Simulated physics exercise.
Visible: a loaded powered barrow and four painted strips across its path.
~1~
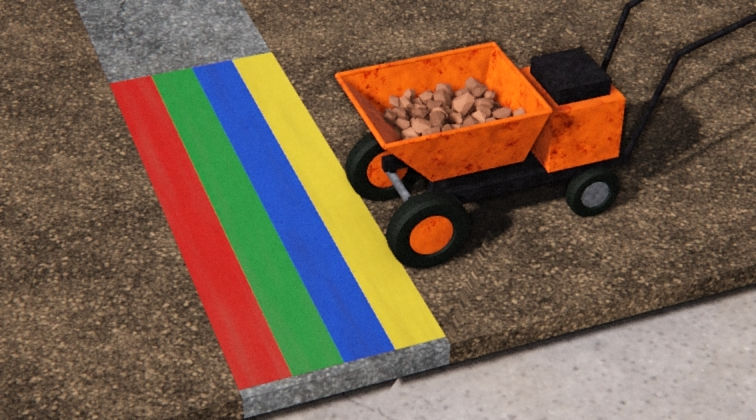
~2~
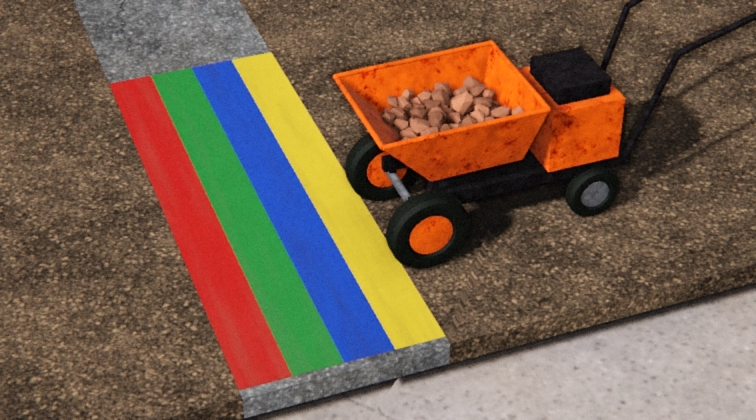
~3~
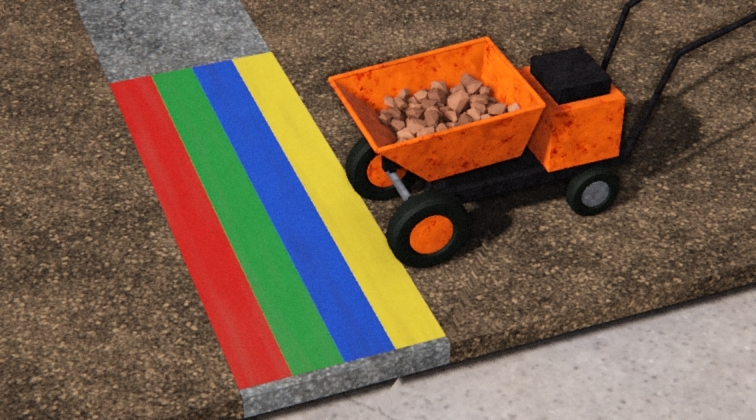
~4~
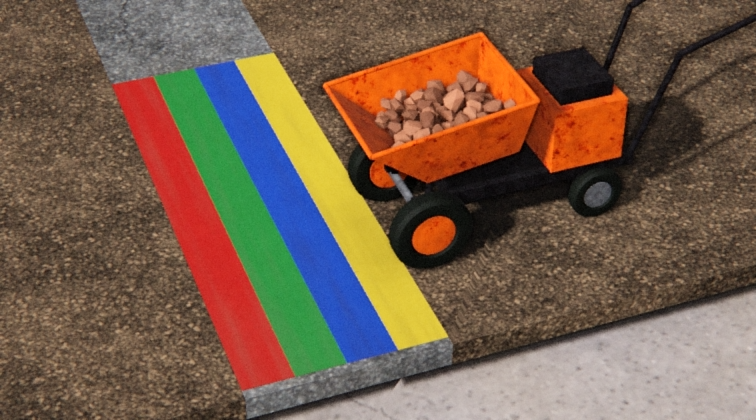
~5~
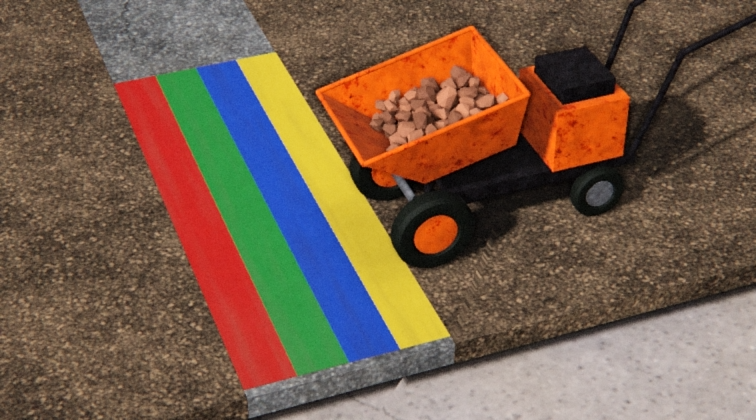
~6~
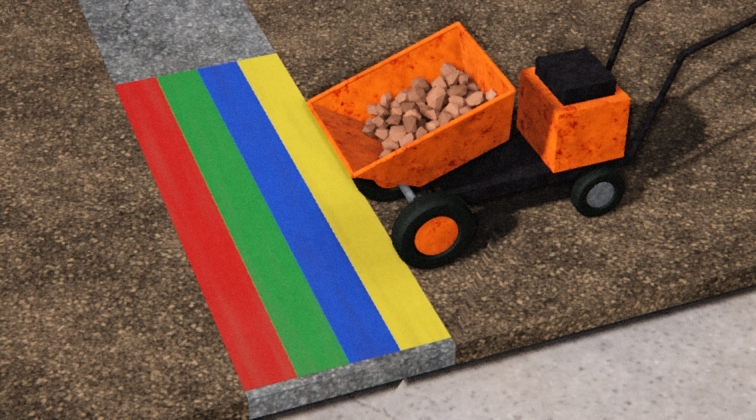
At first, an orange powered barrow loaded with lumps of rubble sits with its skip level, to the right of red, green, blue and yellow painted strips. The skip then tilts gradually, its back end rising and its front lip lowering leftward over the yellow strip, the rubble still inside.
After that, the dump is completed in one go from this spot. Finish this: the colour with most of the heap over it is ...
... Green.
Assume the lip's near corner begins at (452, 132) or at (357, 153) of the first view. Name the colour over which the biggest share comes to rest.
Try one: The strip in blue; try two: That red strip.
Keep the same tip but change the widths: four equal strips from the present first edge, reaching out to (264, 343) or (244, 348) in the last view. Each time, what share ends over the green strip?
Shares in order: Close to 20 %; close to 30 %.
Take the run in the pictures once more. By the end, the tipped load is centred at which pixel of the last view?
Somewhere around (255, 263) in the final view.
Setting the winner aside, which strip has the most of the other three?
The next spot goes to the red one.
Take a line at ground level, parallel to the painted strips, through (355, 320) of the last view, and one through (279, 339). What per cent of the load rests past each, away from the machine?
80 % and 30 %, in that order.
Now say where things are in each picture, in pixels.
The first frame shows lip of the skip at (385, 147), level; top of the load at (457, 118), lumps of rubble; yellow strip at (397, 302); blue strip at (348, 314); green strip at (298, 327); red strip at (246, 340).
The second frame shows lip of the skip at (383, 148), level; top of the load at (455, 118).
The third frame shows lip of the skip at (378, 151), tipped barely; top of the load at (452, 116).
The fourth frame shows lip of the skip at (372, 157), tipped a little; top of the load at (475, 107).
The fifth frame shows lip of the skip at (364, 164), tipped a little; top of the load at (468, 93).
The sixth frame shows lip of the skip at (354, 176), tipped clearly; top of the load at (457, 92); yellow strip at (402, 303); blue strip at (353, 315); green strip at (303, 328); red strip at (252, 341).
Soon after the last picture, skip tipped steeply; all in the skip.
A little later, skip tipped right over; nearly all in the skip; a small part over the green strip.
Later still, skip tipped right over; about a quarter in the skip; about a third over the green strip; about a quarter over the red strip; a small part off the paint.
At rest, skip tipped right over; about a quarter in the skip; none over the yellow strip; a stray few over the blue strip; about half over the green strip; about a quarter over the red strip; a small part off the paint.
